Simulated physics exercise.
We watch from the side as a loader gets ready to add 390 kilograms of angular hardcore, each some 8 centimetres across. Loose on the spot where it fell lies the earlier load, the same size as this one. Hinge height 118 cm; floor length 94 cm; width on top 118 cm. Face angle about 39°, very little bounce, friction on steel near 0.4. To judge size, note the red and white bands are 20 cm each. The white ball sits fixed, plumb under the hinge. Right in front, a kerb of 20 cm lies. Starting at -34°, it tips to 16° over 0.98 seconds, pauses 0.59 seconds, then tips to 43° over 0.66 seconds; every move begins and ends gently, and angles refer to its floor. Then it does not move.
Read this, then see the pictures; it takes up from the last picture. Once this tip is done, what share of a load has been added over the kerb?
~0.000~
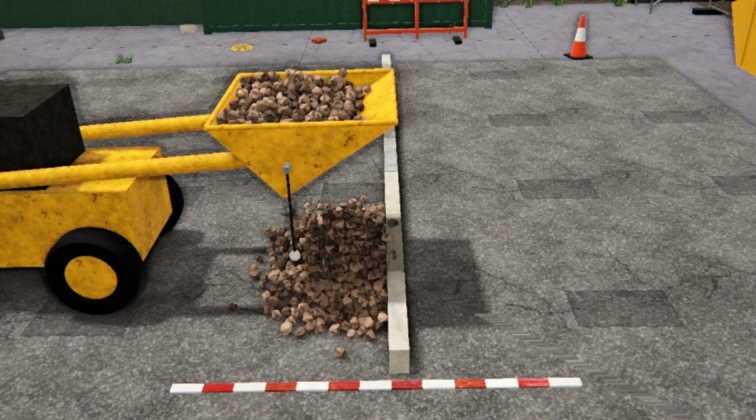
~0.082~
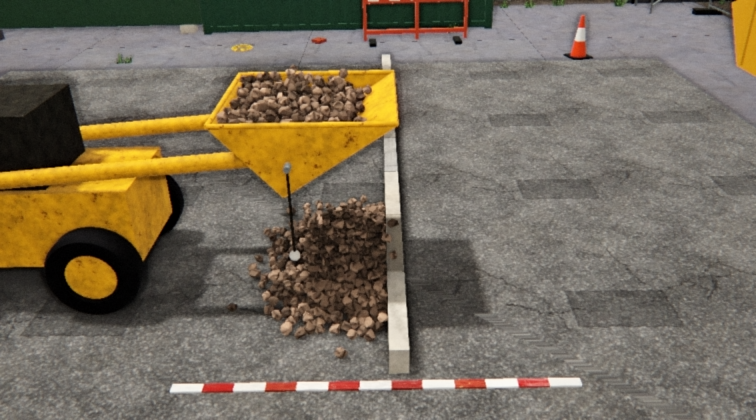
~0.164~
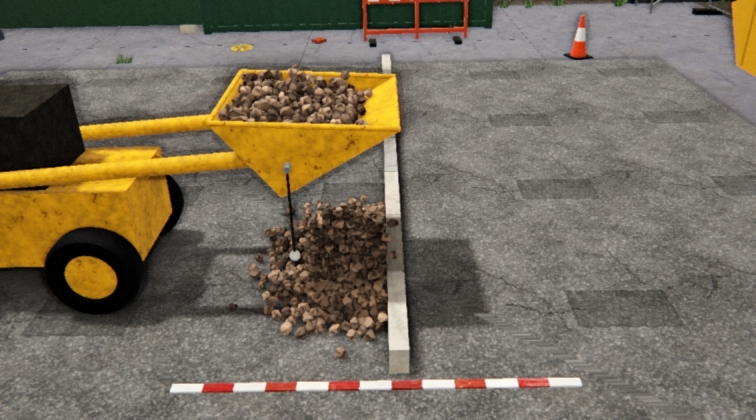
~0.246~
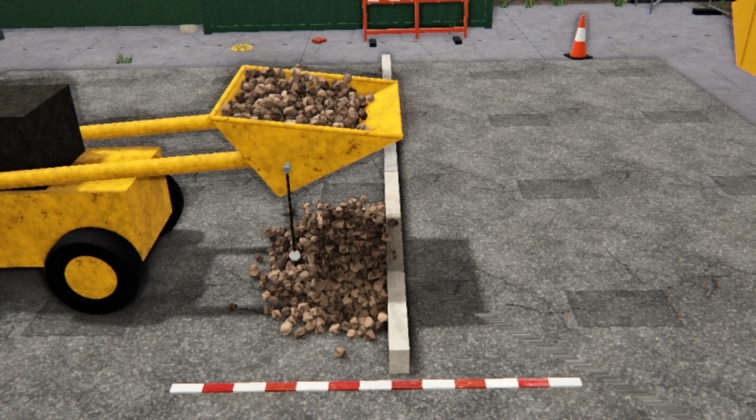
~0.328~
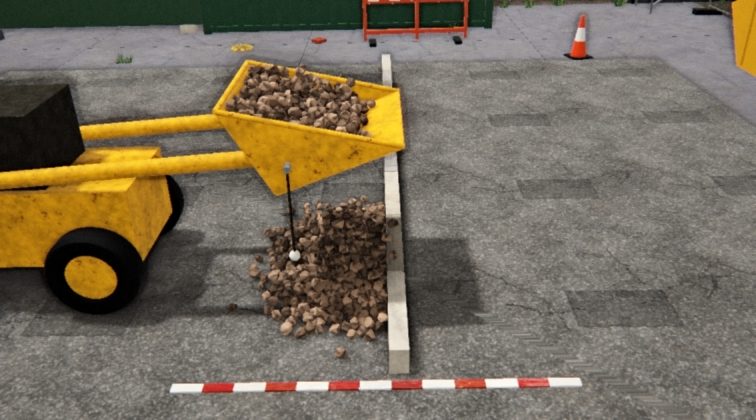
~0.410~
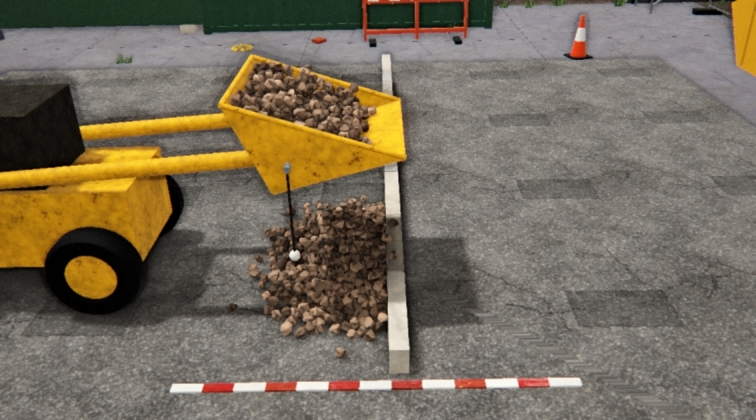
About 64 per cent.
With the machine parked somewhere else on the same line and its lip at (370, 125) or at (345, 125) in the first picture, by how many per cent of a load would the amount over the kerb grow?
I'd say close to 35 per cent for one and close to 10 per cent for the other, in that order.
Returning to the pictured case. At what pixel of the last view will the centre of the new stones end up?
Near (416, 248).
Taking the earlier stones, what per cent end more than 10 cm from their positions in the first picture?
Around 0 in a hundred.
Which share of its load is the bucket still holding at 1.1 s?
About 100 per cent is held.
After 0.7 s the floor is at 9°; in per cent of one load, 100 in the bucket, 100 on this side of the kerb; the foremost stones are at (386, 250).
After 1.1 s the floor is at 16°; in per cent of one load, 100 in the bucket, 100 on this side of the kerb; the foremost stones are at (388, 208).
After 2.7 s the floor is at 43°; in per cent of one load, 6 in the bucket, 141 on this side of the kerb, 53 over the kerb; the foremost stones are at (509, 259).
After 5.3 s the floor is at 43°; in per cent of one load, 0 in the bucket, 136 on this side of the kerb, 64 over the kerb; the foremost stones are at (520, 251). Net gain over the kerb, 64.
